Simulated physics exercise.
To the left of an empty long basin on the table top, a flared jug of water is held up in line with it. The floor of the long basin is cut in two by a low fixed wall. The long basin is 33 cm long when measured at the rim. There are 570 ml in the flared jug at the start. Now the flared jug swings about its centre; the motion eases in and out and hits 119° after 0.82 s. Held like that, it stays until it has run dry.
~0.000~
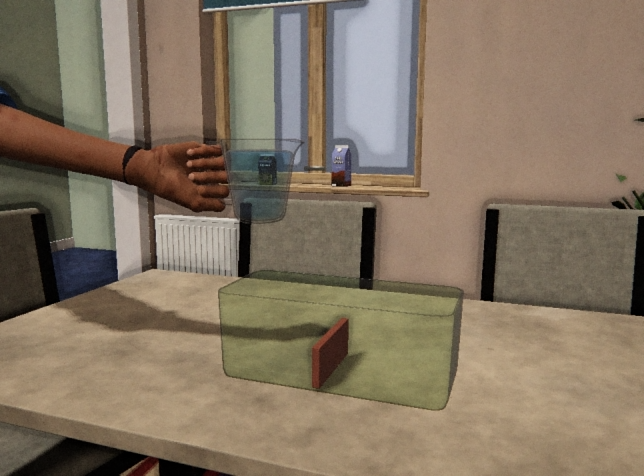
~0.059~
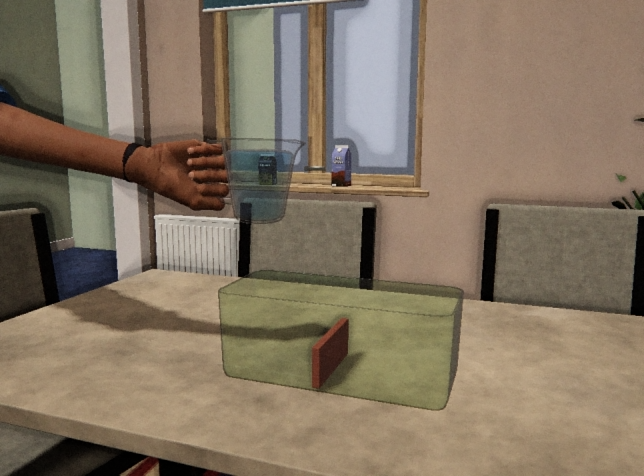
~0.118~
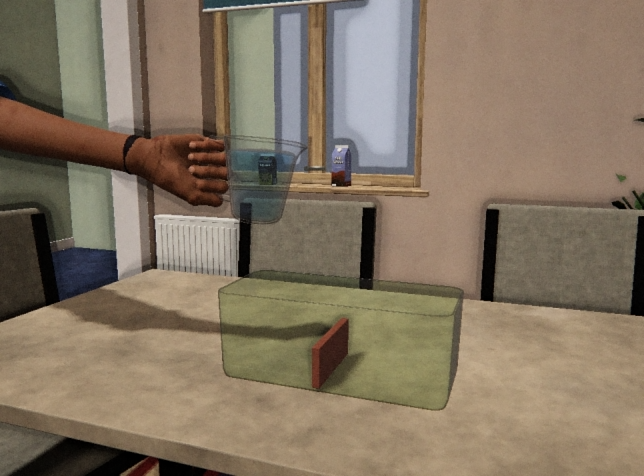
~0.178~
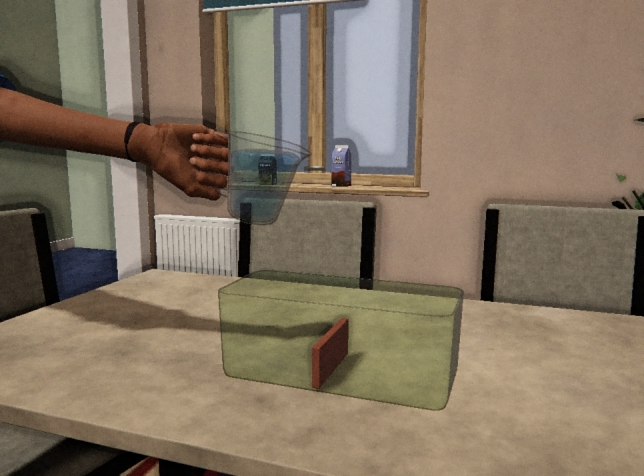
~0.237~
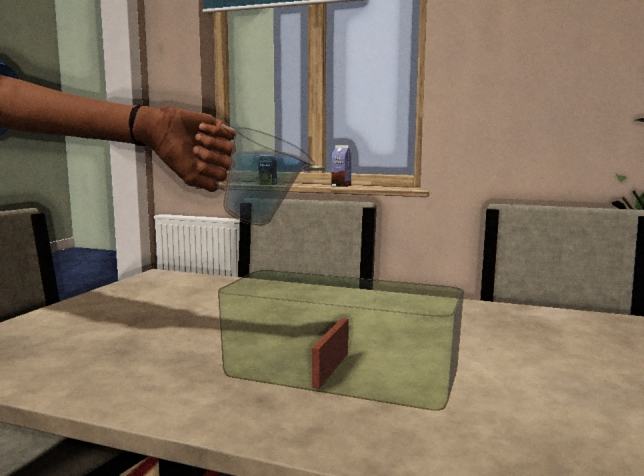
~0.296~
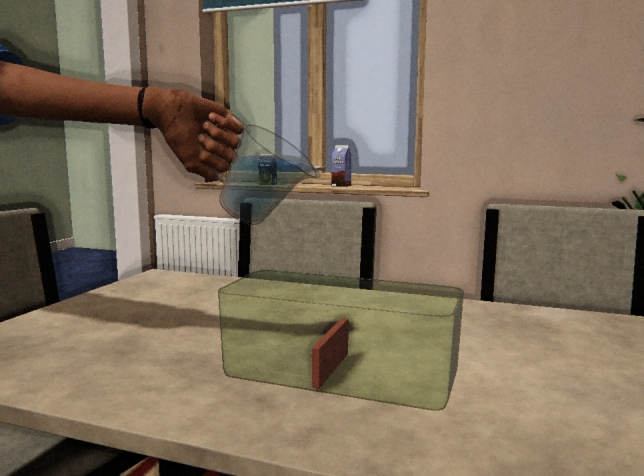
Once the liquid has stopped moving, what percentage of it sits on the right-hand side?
About 63 per cent.
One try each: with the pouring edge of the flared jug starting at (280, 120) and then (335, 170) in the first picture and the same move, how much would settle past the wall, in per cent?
The first try gives around 30 percent, the second around 95 percent.
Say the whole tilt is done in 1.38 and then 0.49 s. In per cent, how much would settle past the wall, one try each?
The first try gives around 80 percent, the second around 40 percent.
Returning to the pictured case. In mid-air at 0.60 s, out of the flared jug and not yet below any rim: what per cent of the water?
28 %.
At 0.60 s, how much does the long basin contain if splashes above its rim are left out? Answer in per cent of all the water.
Close to 30 in a hundred.
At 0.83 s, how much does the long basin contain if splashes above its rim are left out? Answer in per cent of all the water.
Reading: Approx. 92 %.
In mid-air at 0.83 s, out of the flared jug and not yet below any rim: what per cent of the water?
Near 6 per cent, I'd say.
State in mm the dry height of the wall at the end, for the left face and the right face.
The left comes to roughly 50 mm and the right to roughly 46 mm.
By 0.60 s the tilt is 100° and 42 per cent is still to pour, 0 is left of the wall and 30 right of it.
By 0.83 s the tilt is 119° and 2 per cent is still to pour, 29 is left of the wall and 62 right of it.
By 1.06 s the tilt is 119° and 0 per cent is still to pour, 36 is left of the wall and 63 right of it.
By 1.32 s the tilt is 119° and 0 per cent is still to pour, 36 is left of the wall and 63 right of it.
At rest 36 per cent lies left of the wall, 63 right of it and 1 outside.
